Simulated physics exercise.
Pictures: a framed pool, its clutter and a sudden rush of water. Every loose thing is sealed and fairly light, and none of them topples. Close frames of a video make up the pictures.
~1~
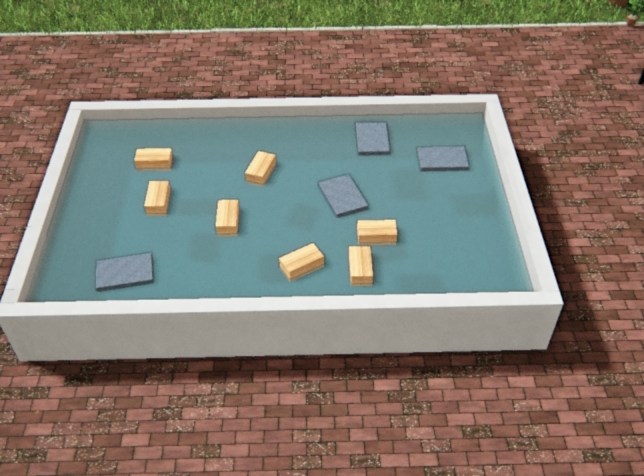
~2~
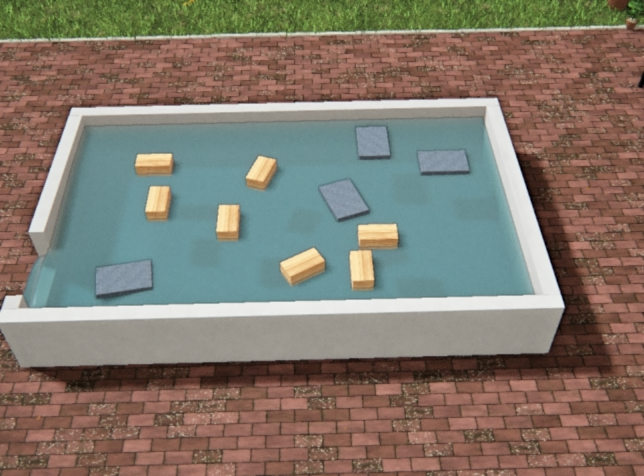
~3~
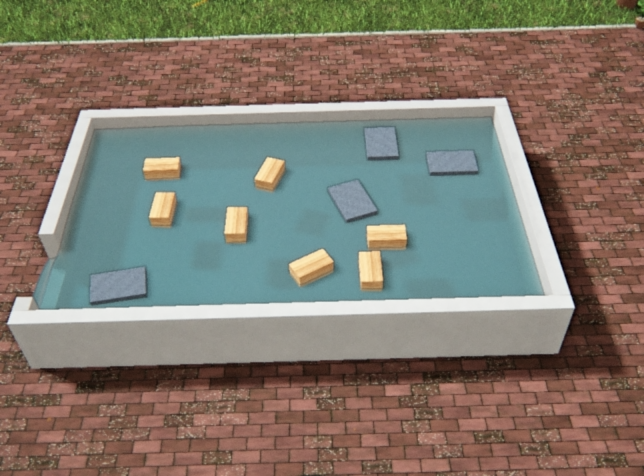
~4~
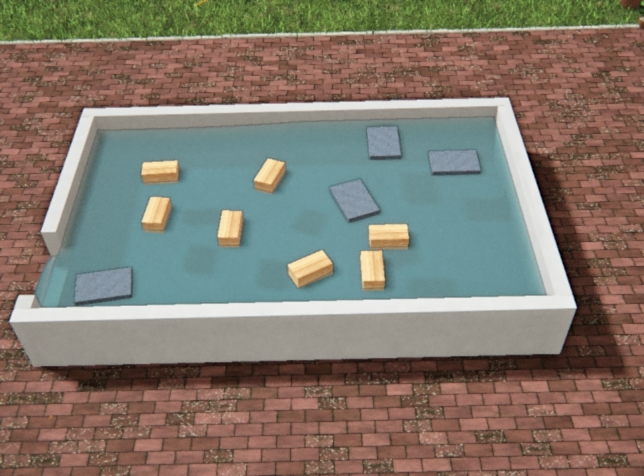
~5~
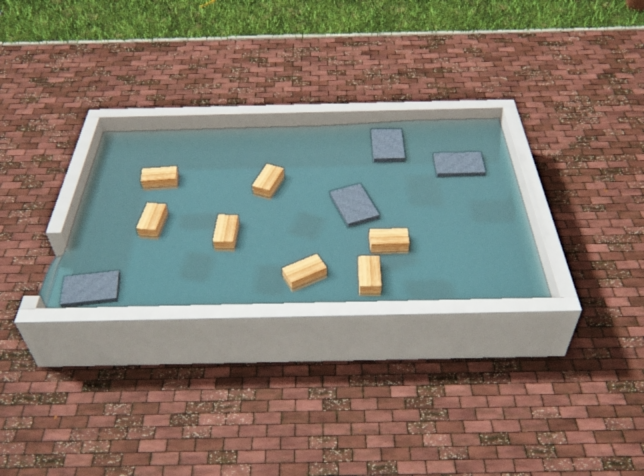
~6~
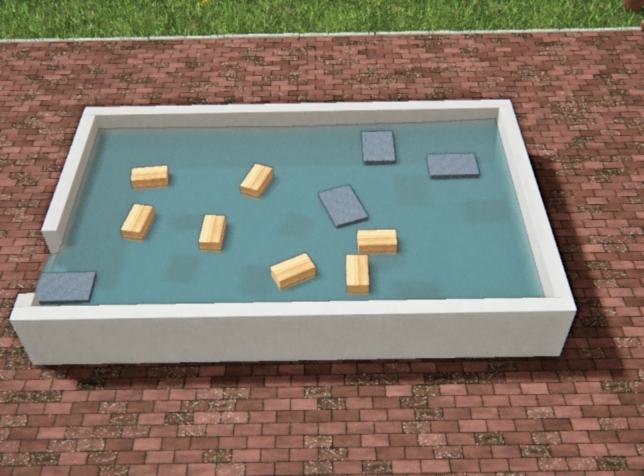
Water starts to pour through a gap that opens in the left wall of a white-framed pool on brick paving, where wooden blocks and gray slabs float. The slab nearest the gap drifts left toward it, and then the blocks shift slightly down and left, with the slab ending in the opening.
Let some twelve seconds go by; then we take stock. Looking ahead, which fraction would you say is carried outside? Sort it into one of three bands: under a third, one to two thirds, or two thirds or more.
It falls in the middle band, one to two thirds.
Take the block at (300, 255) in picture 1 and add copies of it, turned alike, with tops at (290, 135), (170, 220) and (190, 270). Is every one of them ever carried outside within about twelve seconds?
Per object, in the order given: Never exits / exits at some point / exits at some point.
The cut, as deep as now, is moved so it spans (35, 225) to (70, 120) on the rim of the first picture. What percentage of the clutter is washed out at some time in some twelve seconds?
Roughly 50 %.
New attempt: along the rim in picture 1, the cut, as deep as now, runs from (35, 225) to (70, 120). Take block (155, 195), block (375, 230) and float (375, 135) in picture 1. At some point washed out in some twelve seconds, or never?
Turn by turn - departs, stays put, stays put.
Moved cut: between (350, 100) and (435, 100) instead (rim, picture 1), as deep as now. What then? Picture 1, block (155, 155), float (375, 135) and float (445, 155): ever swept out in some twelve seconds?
My answer, each in turn: Not lost, lost, lost.
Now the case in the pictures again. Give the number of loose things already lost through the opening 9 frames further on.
The number works out to 2.
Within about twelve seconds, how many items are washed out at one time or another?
I make it 4.
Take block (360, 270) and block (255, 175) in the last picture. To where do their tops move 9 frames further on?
Close to (328, 277) and (225, 192).
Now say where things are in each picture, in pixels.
In the first frame, a float at (124, 270), afloat; a block at (157, 193) floats; 0 of 11 have shifted.
In the second frame, a float at (124, 277) floats; a block at (158, 199), afloat; 0 of 11 have shifted.
In the third frame, a float at (118, 284), afloat, close to its start; a block at (162, 205), afloat, close to its start; 1 of 11 have shifted.
In the fourth frame, a float at (103, 284), afloat, close to its start; a block at (156, 210) floats, close to its start; 4 of 11 have shifted.
In the fifth frame, a float at (90, 287), afloat, a stride from its start; a block at (151, 216), afloat, close to its start; 7 of 11 have shifted.
In the sixth frame, a float at (65, 286), afloat, a stride from its start; a block at (137, 218) floats, a stride from its start; 10 of 11 have shifted.
A moment on, 1 of 11 are out; 10 afloat.
Next, 2 of 11 are out; 9 afloat.
Later, 3 of 11 are out; 8 afloat.
In the end, 4 of 11 are out; 7 afloat.
